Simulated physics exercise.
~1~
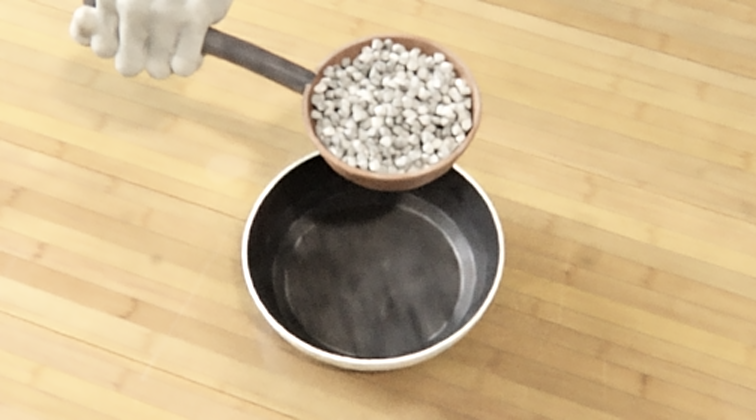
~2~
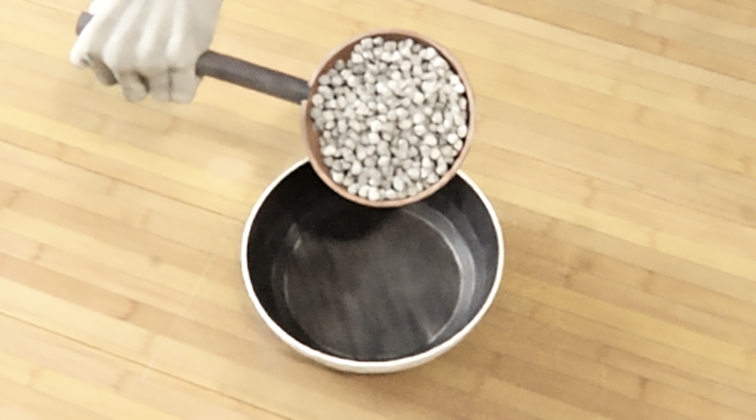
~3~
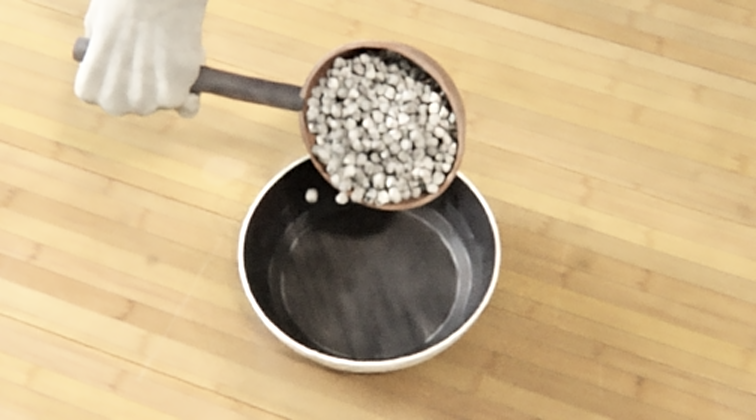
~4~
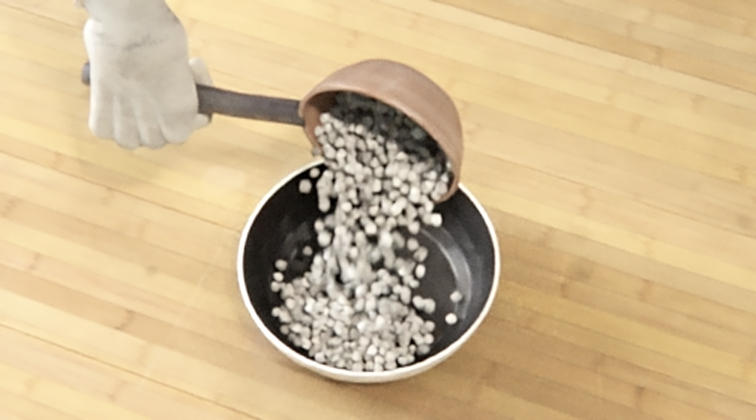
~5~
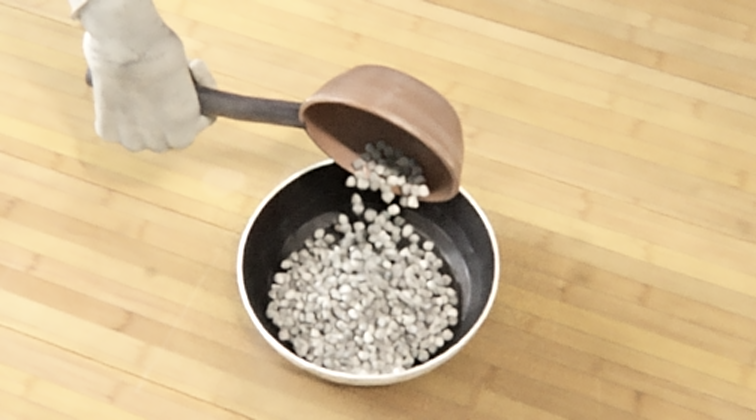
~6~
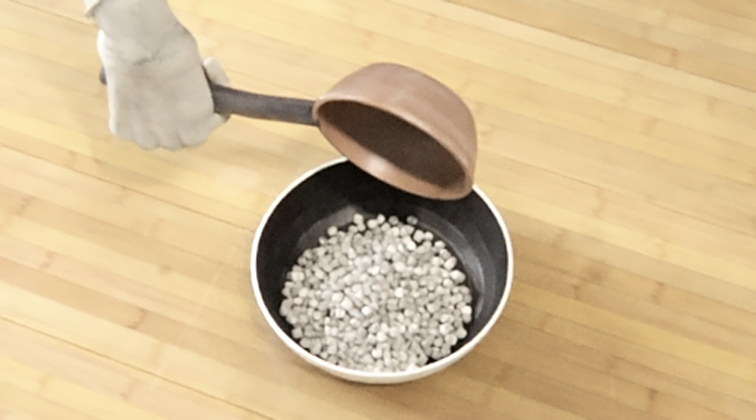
Pale, pebbly bits poured from a brown ladle into a dark pan on a wooden surface as a white-gloved hand tipped it over. A few dropped first, then a thick stream, until the ladle was empty and the bits lay still in the pan.
